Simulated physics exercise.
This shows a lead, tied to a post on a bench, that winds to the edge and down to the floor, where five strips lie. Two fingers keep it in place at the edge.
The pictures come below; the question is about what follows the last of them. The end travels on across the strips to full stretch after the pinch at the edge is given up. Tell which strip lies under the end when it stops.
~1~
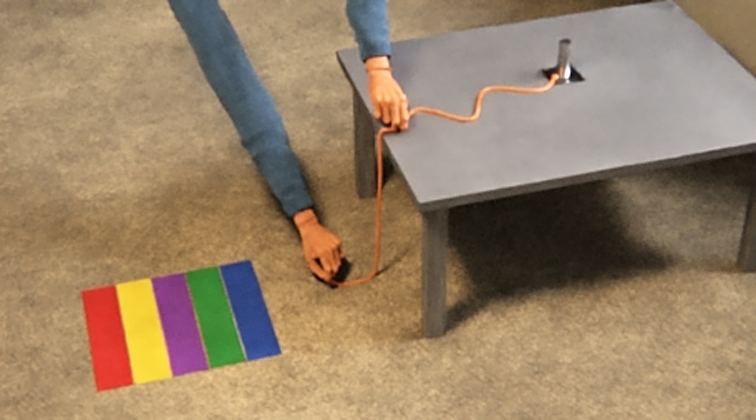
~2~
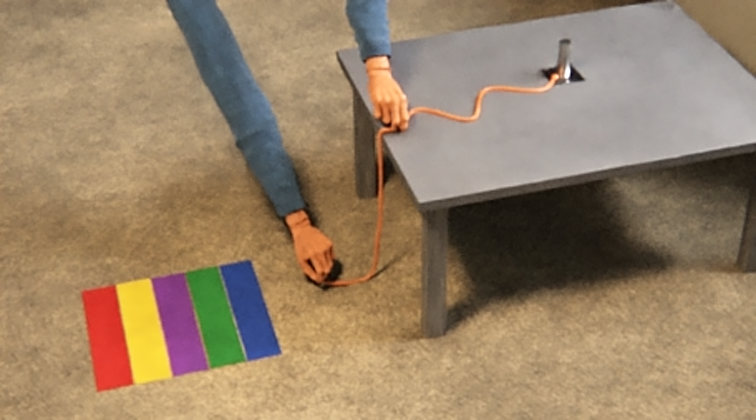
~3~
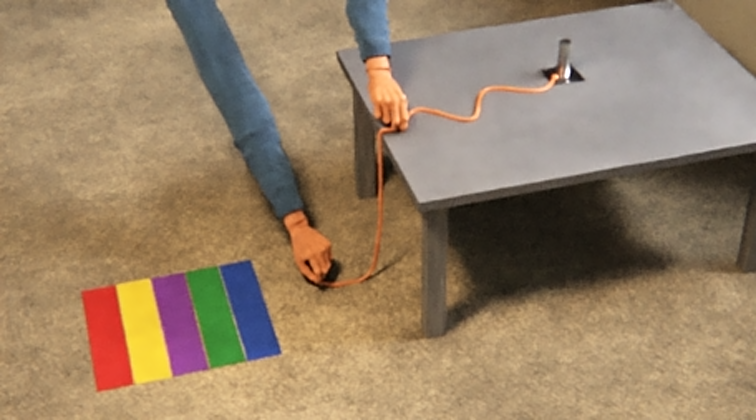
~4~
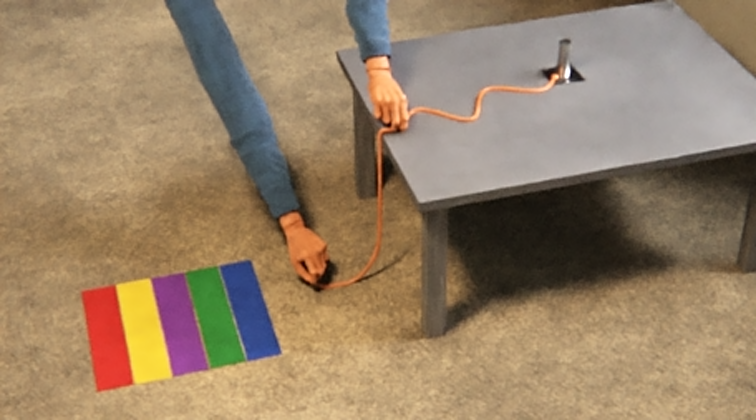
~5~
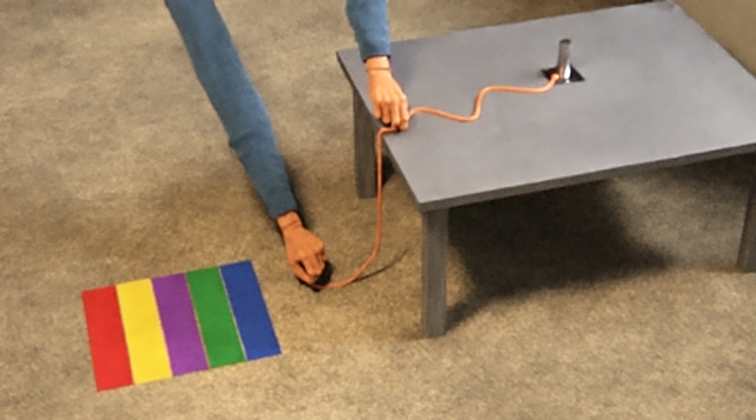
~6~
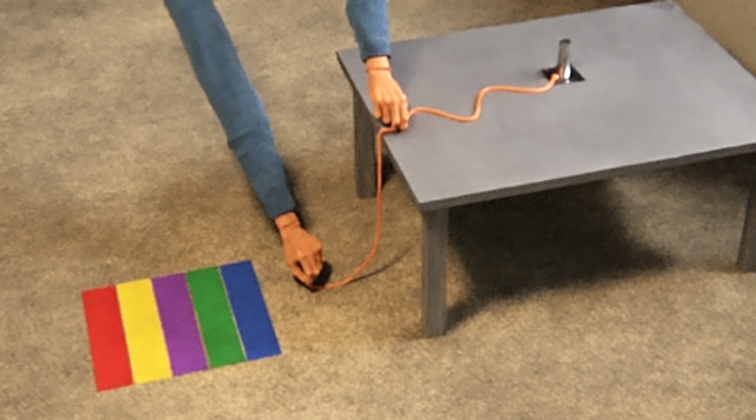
The yellow strip.
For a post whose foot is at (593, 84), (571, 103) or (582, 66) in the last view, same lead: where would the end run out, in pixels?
Per try, approx.: (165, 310); (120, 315); (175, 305).
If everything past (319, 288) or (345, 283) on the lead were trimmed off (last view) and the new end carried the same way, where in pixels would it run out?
Try 1: (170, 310); try 2: (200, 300).
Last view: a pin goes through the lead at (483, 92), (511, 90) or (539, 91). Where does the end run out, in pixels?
Going through the three tries, you get (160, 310), (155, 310) and (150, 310).
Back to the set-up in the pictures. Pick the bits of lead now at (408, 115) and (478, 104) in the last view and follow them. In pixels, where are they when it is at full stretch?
One finishes at (362, 138) and the other at (453, 104).
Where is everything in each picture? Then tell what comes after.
The first frame shows end (325, 277); blue (259, 340); green (223, 347); purple (187, 354); yellow (150, 362); red (112, 369).
The second frame shows end (317, 279); lead through (538, 91) (479, 102) (432, 112) (380, 137) (381, 206) (375, 267).
The third frame shows end (315, 279).
The fourth frame shows end (311, 280); lead through (538, 91) (479, 102) (432, 112) (380, 137) (380, 206) (368, 267).
The fifth frame shows end (308, 281).
The sixth frame shows end (306, 281); lead through (538, 91) (479, 102) (432, 112) (380, 137) (380, 206) (363, 267).
Soon after, end near (204, 301); over green.
Then, end near (164, 308); over purple.
At full stretch, end near (141, 313); over yellow. It gets as far as the yellow strip.
